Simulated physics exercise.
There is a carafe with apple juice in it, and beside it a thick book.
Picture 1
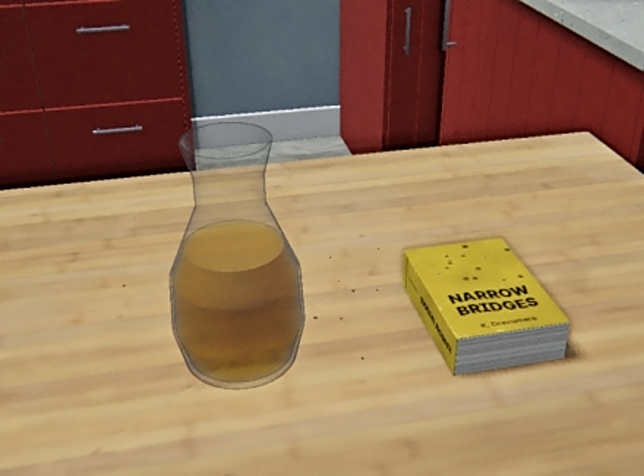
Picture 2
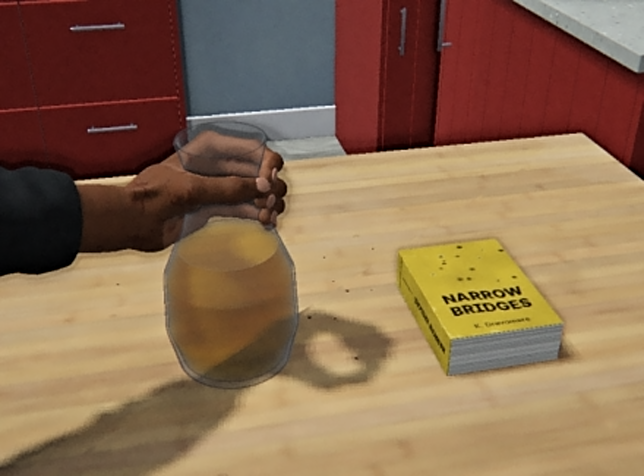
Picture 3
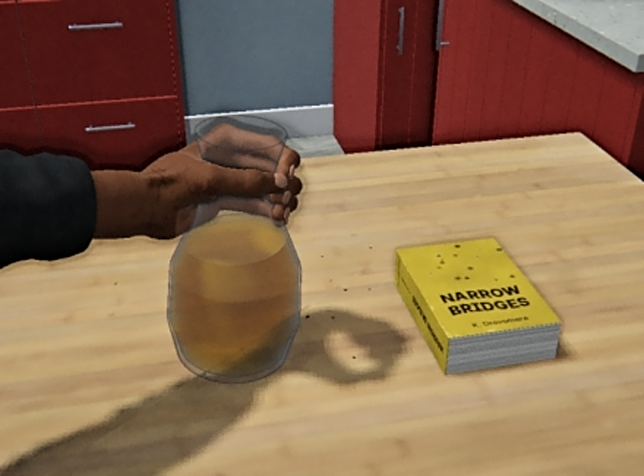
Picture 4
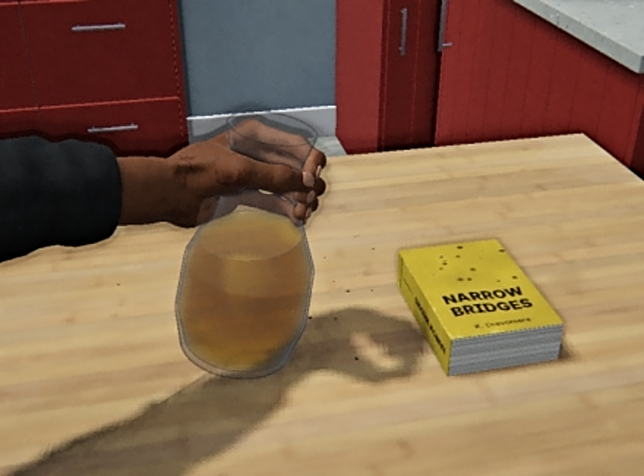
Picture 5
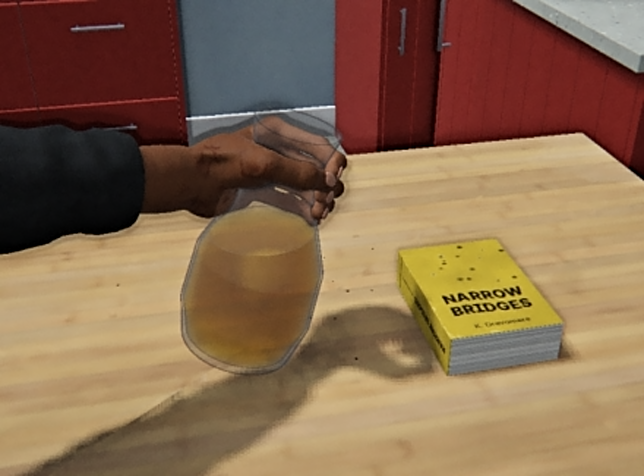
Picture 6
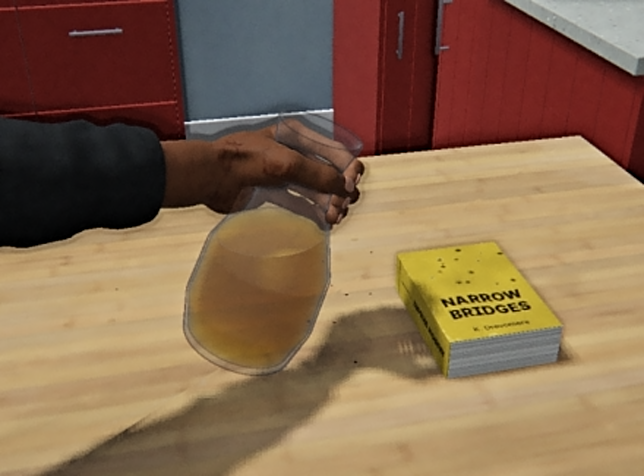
A glass carafe about half full of amber juice stands upright on a wooden table, left of a thick yellow book, before a dark-sleeved hand reaches in from the left and grasps its neck. The hand then tilts the carafe gradually rightward toward the book, which stays still.
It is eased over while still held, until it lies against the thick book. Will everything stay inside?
No. It runs over.
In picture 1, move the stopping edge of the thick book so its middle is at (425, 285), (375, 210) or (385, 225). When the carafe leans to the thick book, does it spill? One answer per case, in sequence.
In turn: Slops over, keeps it in, keeps it in.
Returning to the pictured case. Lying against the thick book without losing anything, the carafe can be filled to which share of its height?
Around 30 percent of its height.
Soon after, the carafe leans by about 45°; nothing has left it.
Later, the carafe leans by about 70°; some has gone over its rim; nearly all of the apple juice is inside.
In the end, the carafe leans by about 75°, against the thick book; some has gone over its rim; about half of the apple juice is inside.
